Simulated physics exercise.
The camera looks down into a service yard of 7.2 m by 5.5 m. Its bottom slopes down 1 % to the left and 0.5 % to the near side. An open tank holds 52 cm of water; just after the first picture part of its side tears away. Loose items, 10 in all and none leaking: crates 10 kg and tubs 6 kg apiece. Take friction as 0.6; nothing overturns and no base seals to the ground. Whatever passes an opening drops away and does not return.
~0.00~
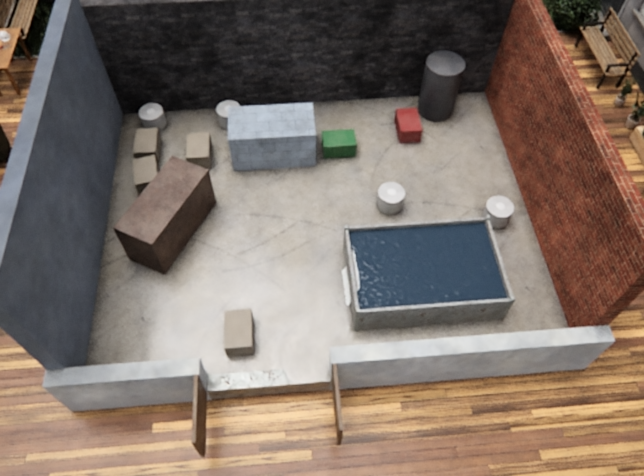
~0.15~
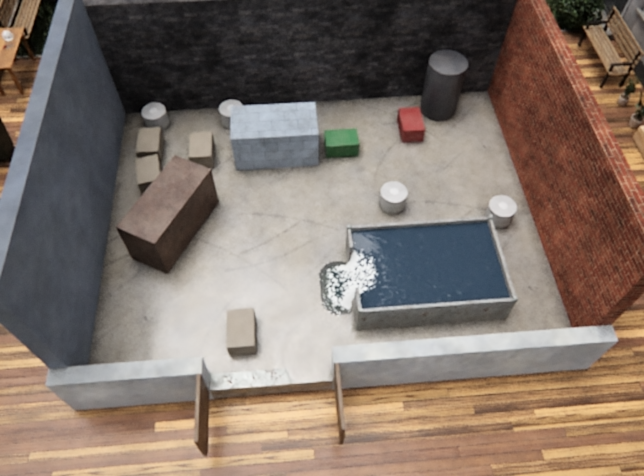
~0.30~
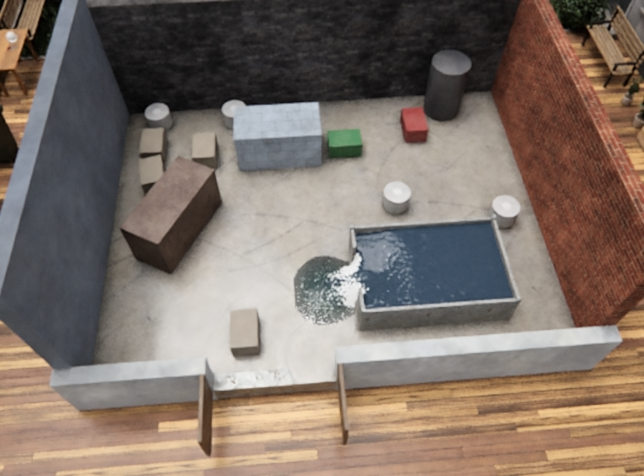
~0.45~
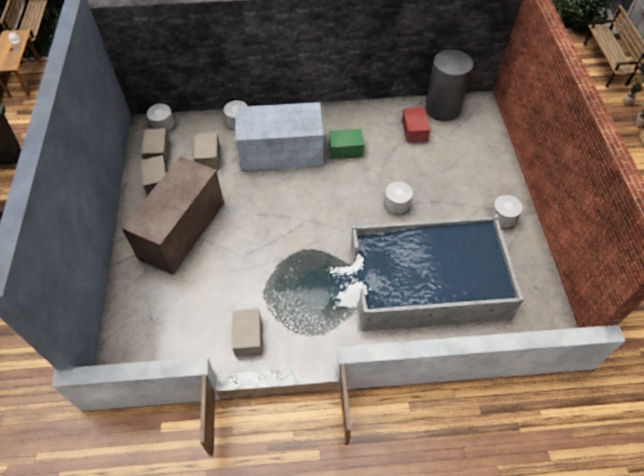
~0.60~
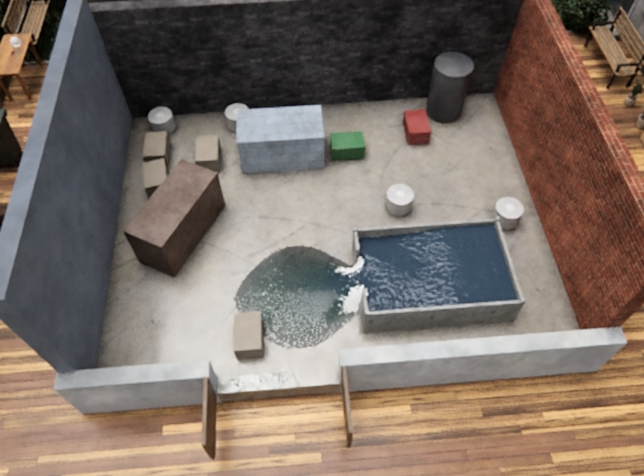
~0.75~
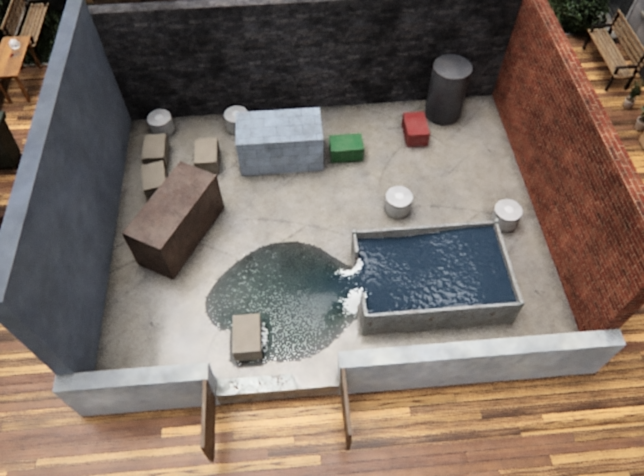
Water pours from the broken left side of the tank and spreads around a tan crate.
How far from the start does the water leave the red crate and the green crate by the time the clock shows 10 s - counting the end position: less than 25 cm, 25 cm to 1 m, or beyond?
The red crate holds its place; the green crate barely shifts.
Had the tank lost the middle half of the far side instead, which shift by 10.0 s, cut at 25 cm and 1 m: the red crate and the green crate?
Then the red crate ends far away, the green crate travels far.
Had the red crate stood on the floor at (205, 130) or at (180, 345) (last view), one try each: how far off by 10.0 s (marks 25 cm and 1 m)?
In turn: It is nudged along; it is nudged along.
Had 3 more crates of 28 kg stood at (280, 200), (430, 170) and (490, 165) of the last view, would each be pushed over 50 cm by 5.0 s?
In turn: Short of it, short of it, under.
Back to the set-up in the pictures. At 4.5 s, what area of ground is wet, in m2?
Some 19 m2.
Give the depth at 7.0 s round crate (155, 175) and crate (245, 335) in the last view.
Roughly 5 and 11 cm.
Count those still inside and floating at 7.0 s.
4 of them.
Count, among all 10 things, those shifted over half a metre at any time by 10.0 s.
5 of them.
After 2.0 s the red crate is near (417, 123), 0.0 m from its start, aground; the green crate is near (346, 142), 0.0 m from its start, aground; 0 of 10 are out; 0 afloat.
After 4.5 s the red crate is near (417, 123), 0.0 m from its start, aground; the green crate is near (346, 142), 0.0 m from its start, aground; 0 of 10 are out; 1 afloat.
After 7.0 s the red crate is near (417, 123), 0.0 m from its start, aground; the green crate is near (346, 142), 0.0 m from its start, aground; 0 of 10 are out; 4 afloat.
After 10.0 s the red crate is near (417, 123), 0.0 m from its start, aground; the green crate is near (346, 142), 0.0 m from its start, aground; 0 of 10 are out; 5 afloat.
